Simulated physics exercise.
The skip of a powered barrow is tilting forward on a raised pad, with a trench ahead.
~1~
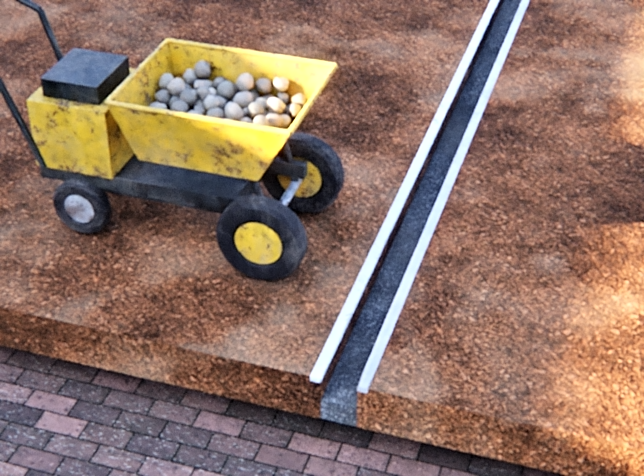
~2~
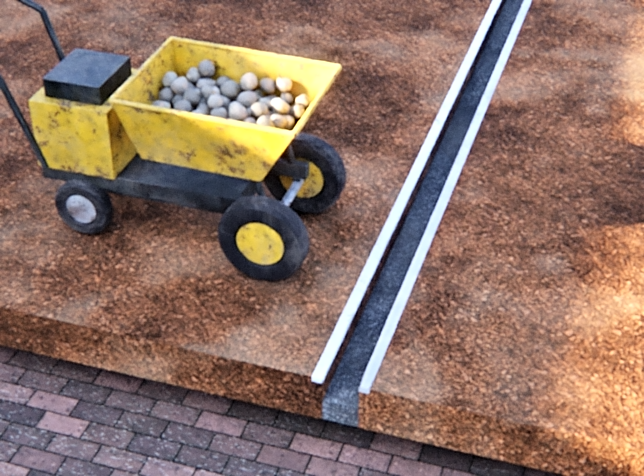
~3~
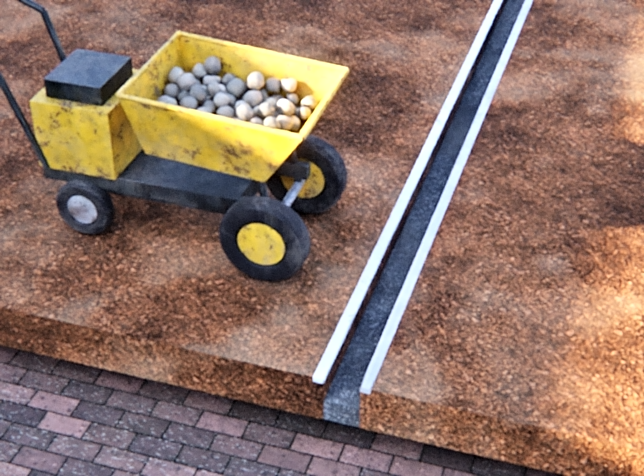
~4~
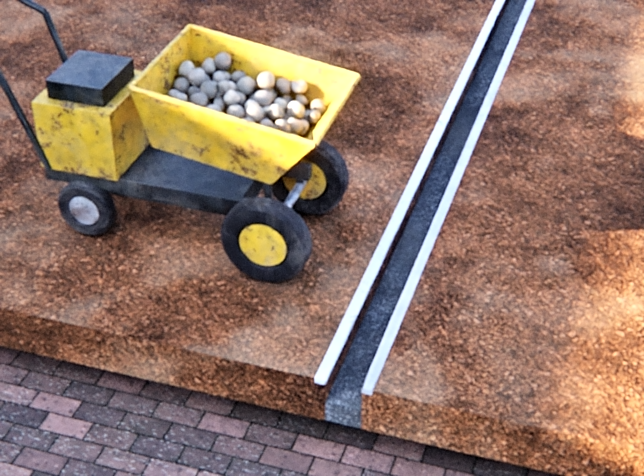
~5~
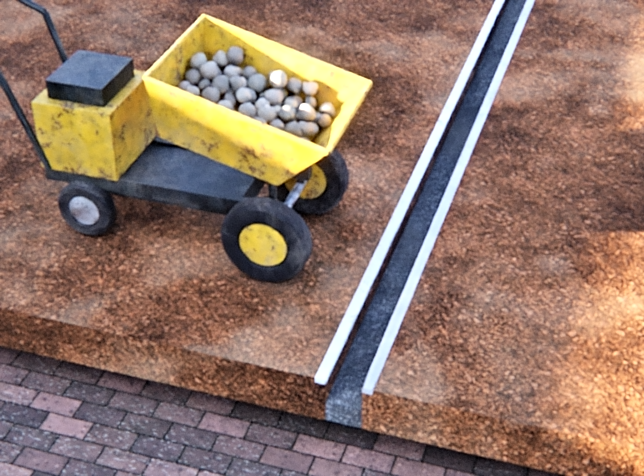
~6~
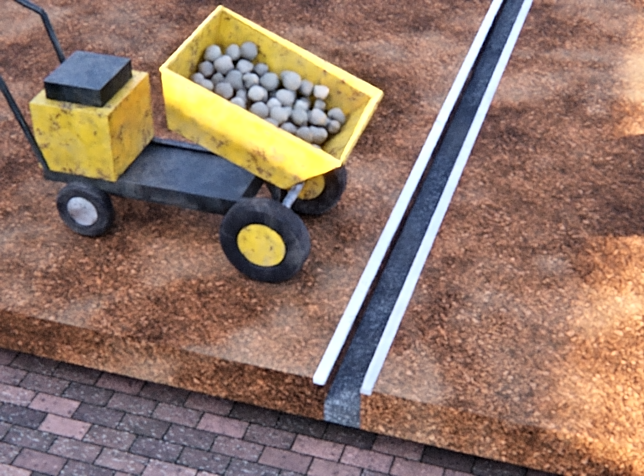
A yellow powered barrow with black tyres stands at the upper left of a raised, reddish-brown gritty pad, seen from above at an angle, with dark brick paving along the lower left. Rounded grey and tan pebbles fill its skip, and a narrow dark trench with pale edges runs diagonally to its right. The skip tilts steadily forward to the right, its rear rising, while the wheels and view stay nearly still.
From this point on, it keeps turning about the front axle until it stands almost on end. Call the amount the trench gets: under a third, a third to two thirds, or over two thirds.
Amount in the trench: Under a third.
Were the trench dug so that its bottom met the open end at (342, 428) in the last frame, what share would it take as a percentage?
0 per cent, roughly.
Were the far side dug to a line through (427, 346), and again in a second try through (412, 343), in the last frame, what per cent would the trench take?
The share would be 60 % first and 50 % second.
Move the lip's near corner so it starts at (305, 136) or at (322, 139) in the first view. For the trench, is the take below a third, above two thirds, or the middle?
For the first position, under a third; for the second, less than a third.
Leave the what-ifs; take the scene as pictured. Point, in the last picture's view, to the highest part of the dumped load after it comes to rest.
Close to (458, 257).
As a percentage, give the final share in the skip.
I'd say around 10 per cent.
Soon, skip tipped steeply; all in the skip.
A while on, skip tipped right over; most in the skip; about a quarter beyond it; a stray few falling.
Towards the end, skip tipped right over; about a quarter in the skip; a stray few in or heaped over the trench; most beyond it.
Finally, skip tipped right over; a small part in the skip; a small part in or heaped over the trench; most beyond it.
